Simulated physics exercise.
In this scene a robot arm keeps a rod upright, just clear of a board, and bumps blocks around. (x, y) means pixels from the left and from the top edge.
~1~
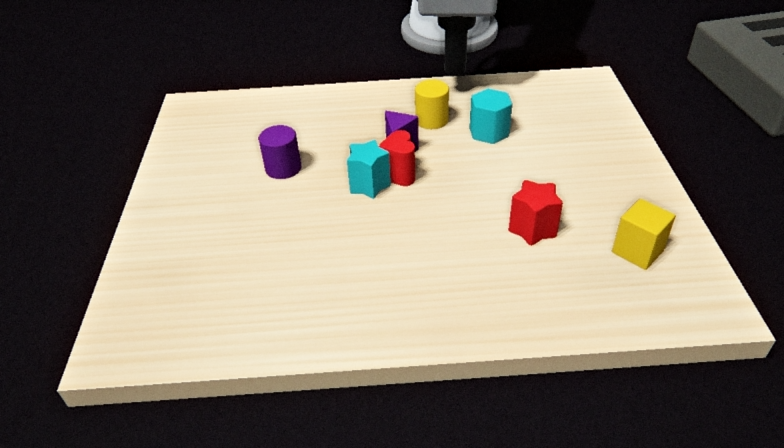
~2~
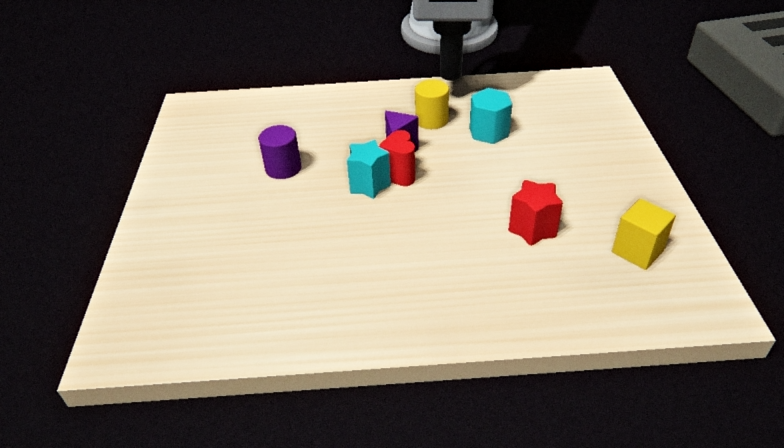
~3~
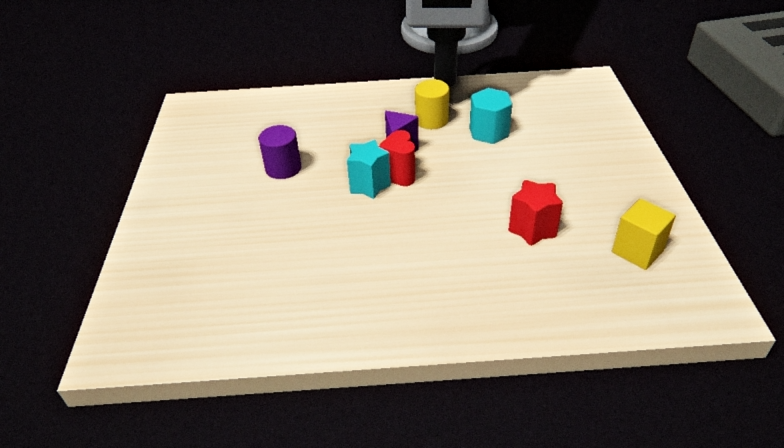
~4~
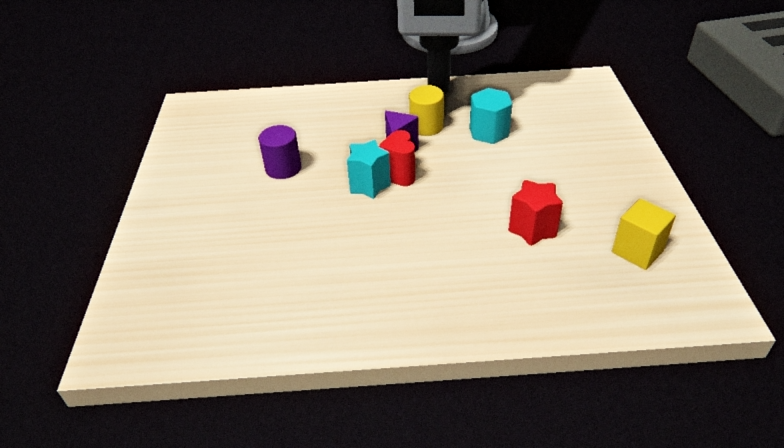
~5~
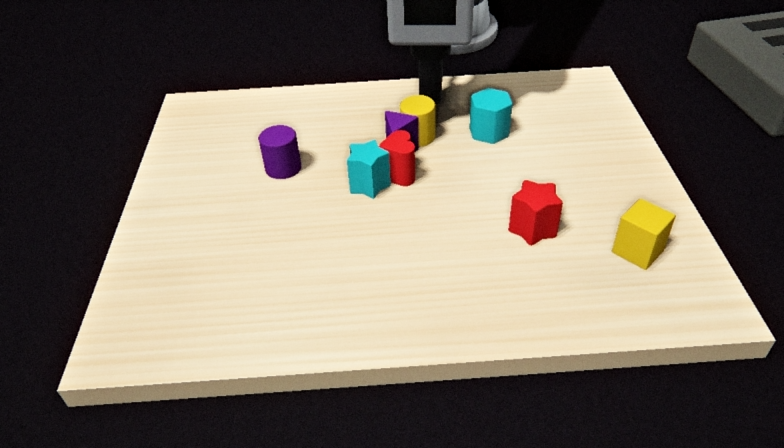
A robot arm moves left behind the board, then pushes the yellow cylinder toward the purple triangular block.
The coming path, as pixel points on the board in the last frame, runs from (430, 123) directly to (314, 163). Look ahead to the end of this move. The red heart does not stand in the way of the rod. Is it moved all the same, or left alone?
The block moves away from its spot.
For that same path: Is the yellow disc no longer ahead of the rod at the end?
In short: Yes.
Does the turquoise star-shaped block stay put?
No - that is not the case.
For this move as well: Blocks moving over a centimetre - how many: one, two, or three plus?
Once the path ends, three or more blocks will have shifted.
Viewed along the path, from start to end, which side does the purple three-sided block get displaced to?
Taking start-to-end as forward, the block's sideways shift goes to the left.
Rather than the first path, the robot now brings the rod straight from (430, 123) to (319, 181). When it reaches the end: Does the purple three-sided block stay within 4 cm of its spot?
I'd say no.
The first path, step by step. One third of the way, rod at (392, 113); turquoise star-shaped block at (363, 154); red heart at (401, 145); purple three-sided block at (382, 136); yellow disc at (392, 119).
Two thirds of the way, rod at (352, 127); turquoise star-shaped block at (357, 159); red heart at (407, 151); purple three-sided block at (381, 146), turned 20° anticlockwise; yellow disc at (370, 128).
At the end, rod at (311, 141); turquoise star-shaped block at (357, 159); red heart at (406, 151); purple three-sided block at (381, 146), turned 20° anticlockwise; yellow disc at (364, 128).
